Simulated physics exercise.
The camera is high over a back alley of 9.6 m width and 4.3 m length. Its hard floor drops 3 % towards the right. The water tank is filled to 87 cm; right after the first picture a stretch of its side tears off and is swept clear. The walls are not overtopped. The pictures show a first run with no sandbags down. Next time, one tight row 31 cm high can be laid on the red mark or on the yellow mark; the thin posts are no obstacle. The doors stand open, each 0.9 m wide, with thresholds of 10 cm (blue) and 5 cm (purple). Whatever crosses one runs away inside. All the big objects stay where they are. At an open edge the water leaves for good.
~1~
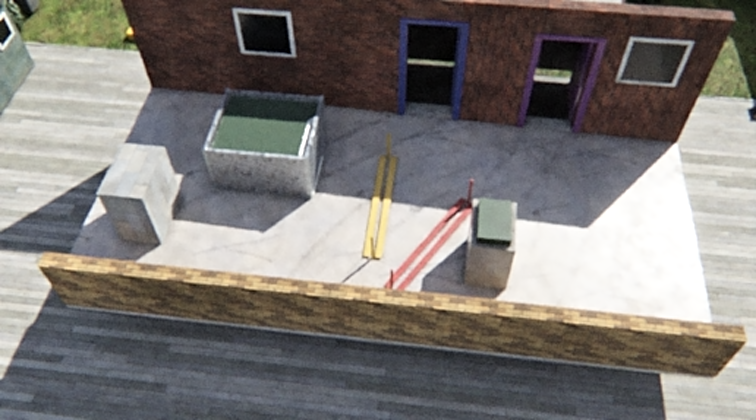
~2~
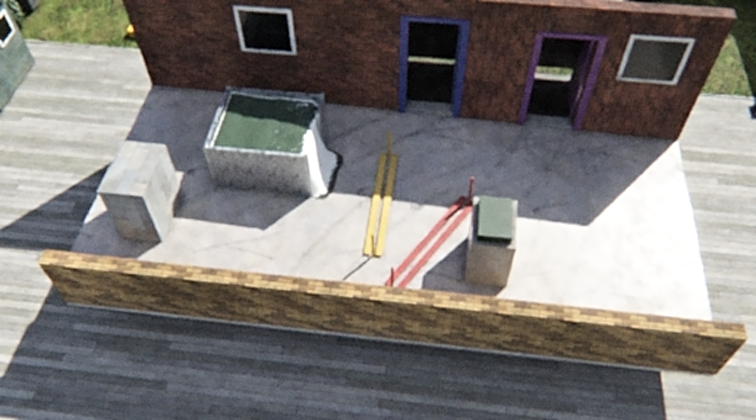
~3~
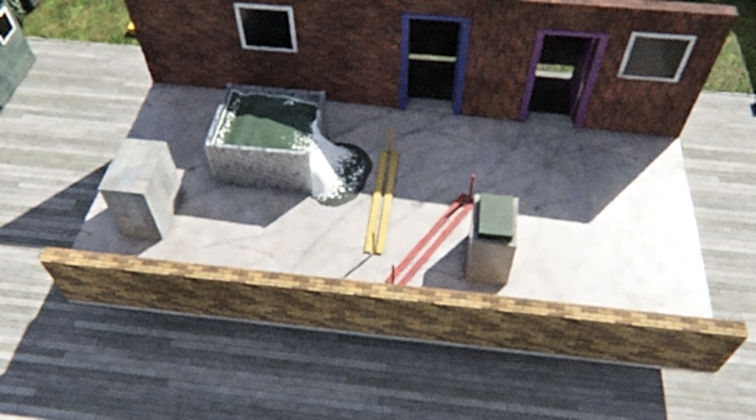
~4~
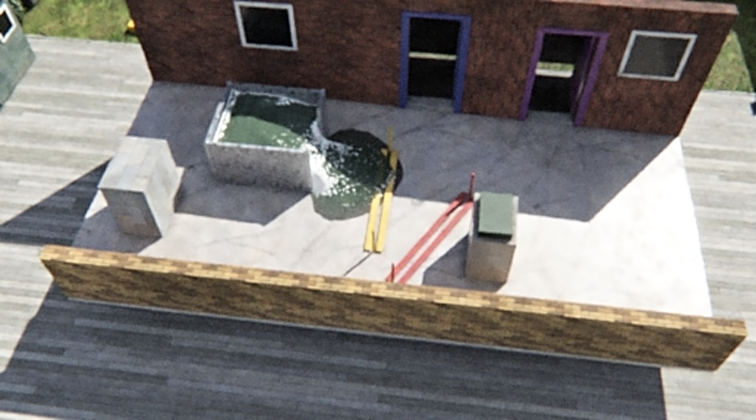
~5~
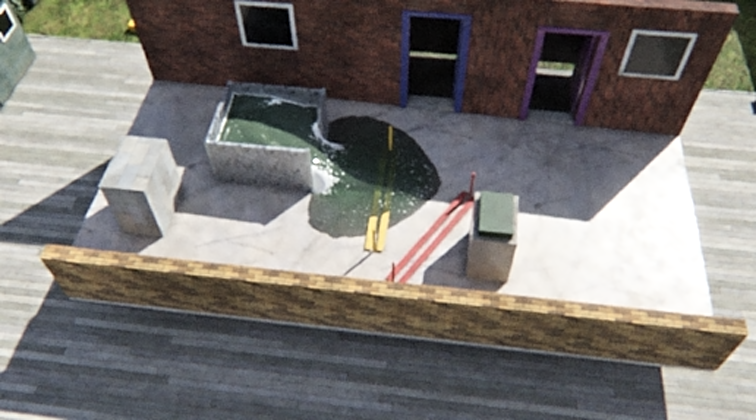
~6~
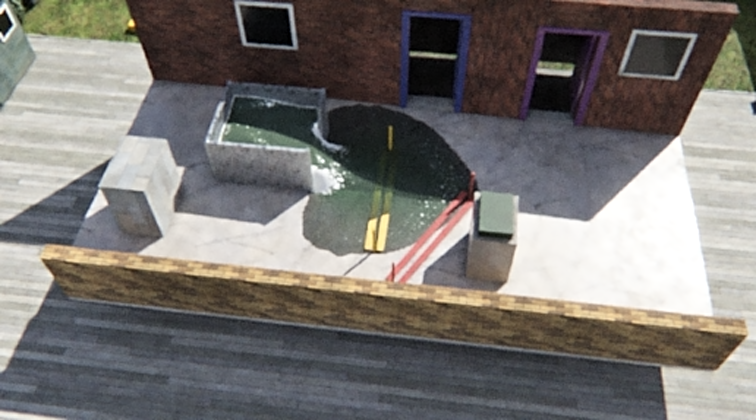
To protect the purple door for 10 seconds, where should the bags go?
Choose yellow.
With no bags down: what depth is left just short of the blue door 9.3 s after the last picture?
About 0.5 cm.
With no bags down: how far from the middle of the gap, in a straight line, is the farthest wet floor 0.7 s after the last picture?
Roughly 5.4 m.
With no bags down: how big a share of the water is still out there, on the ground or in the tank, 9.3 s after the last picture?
Roughly 26 in a hundred.
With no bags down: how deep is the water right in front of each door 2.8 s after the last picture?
Depths in cm: Blue 4, purple 5.
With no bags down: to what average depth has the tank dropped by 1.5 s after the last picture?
Some 28 cm.
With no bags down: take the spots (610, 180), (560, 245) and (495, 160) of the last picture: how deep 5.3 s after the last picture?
About 2, 1 and 2 cm.
Then, 0.7 s after the last picture water covers 40 % of the floor and is deepest (34 cm) near (321, 179) in the run without bags; in at the purple door, 0 L with no bags, 0 L with the row on red, 0 L on yellow.
Then, 1.5 s after the last picture water covers 55 % of the floor and is deepest (26 cm) near (448, 304) in the run without bags; in at the purple door, 2 L with no bags, 5 L with the row on red, 0 L on yellow.
Then, 2.8 s after the last picture water covers 60 % of the floor and is deepest (17 cm) near (464, 238) in the run without bags; in at the purple door, 9 L with no bags, 48 L with the row on red, 1 L on yellow.
Then, 5.3 s after the last picture water covers 60 % of the floor and is deepest (8 cm) near (463, 256) in the run without bags; in at the purple door, 10 L with no bags, 76 L with the row on red, 1 L on yellow.
Then, 9.3 s after the last picture water covers 40 % of the floor and is deepest (6 cm) near (464, 238) in the run without bags; in at the purple door, 10 L with no bags, 82 L with the row on red, 1 L on yellow.
